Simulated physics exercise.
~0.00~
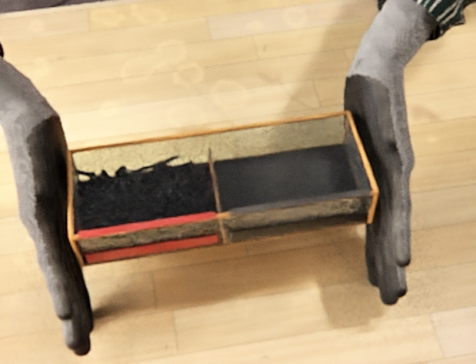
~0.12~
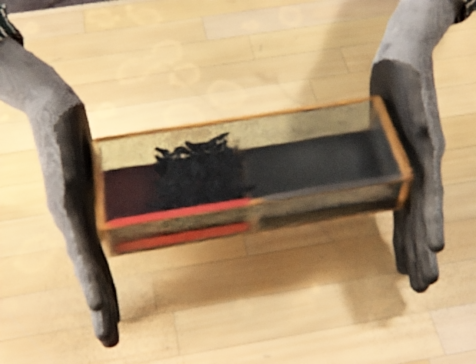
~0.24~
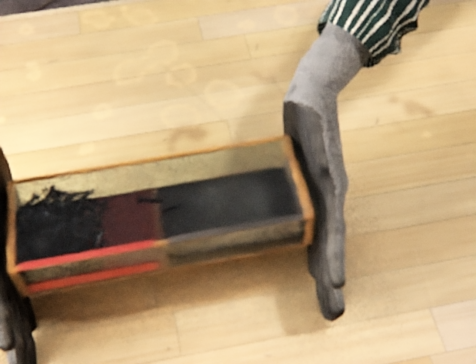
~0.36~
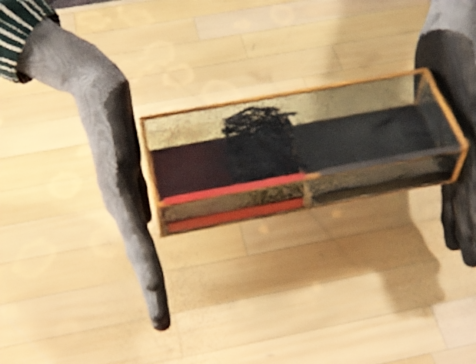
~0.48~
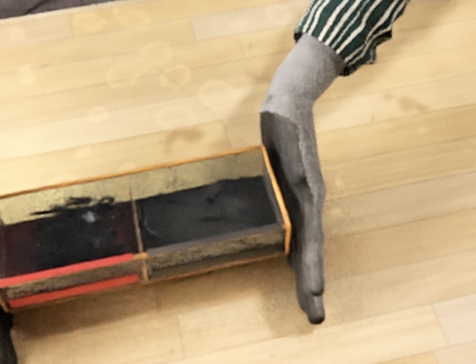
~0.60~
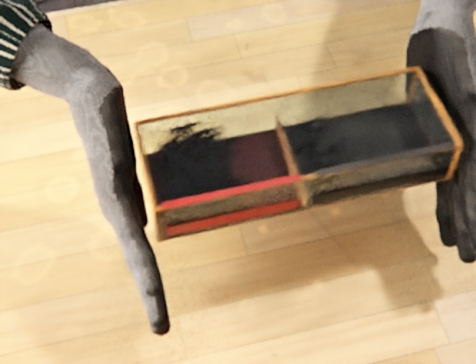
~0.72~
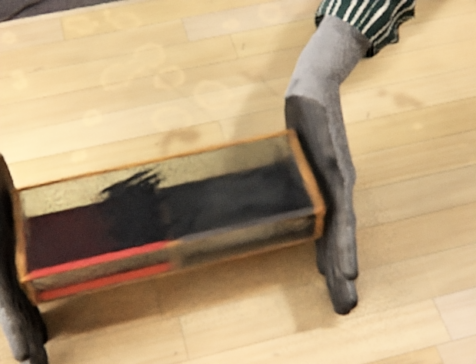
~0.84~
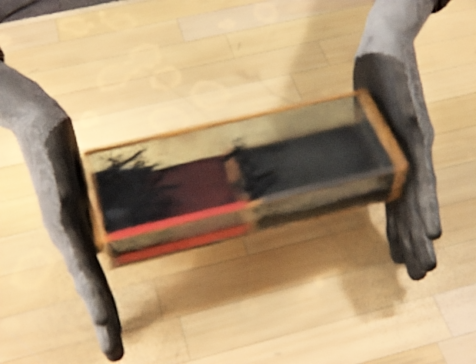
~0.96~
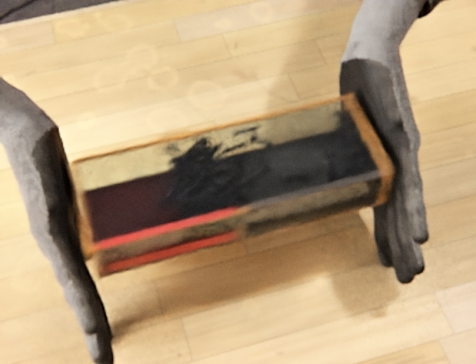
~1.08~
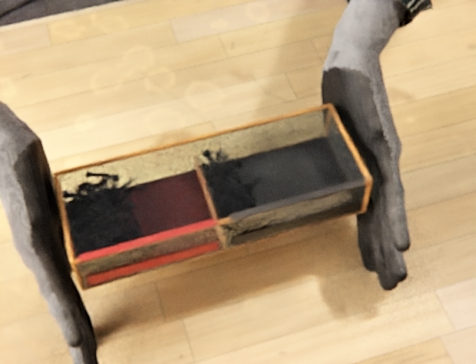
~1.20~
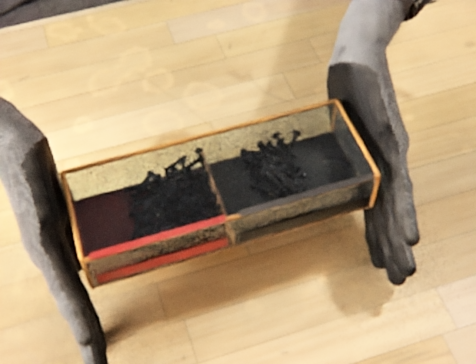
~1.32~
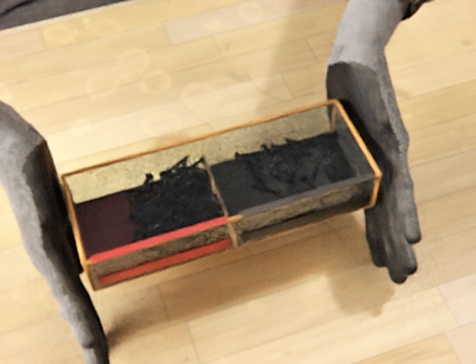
Over a pale, wood-planked surface, two grey hands below striped cuffs hold a clear-lidded box by its ends, with a heap of small black screws in its red-trimmed left section and the dark right section looking empty. The hands shift the box a little to the right, then swing it widely left and right several times. The screws slide and bunch up inside, and some get past the divider into the right section. The swings shrink and the box comes to a stop near the middle, still held, with screws lying in both sections.
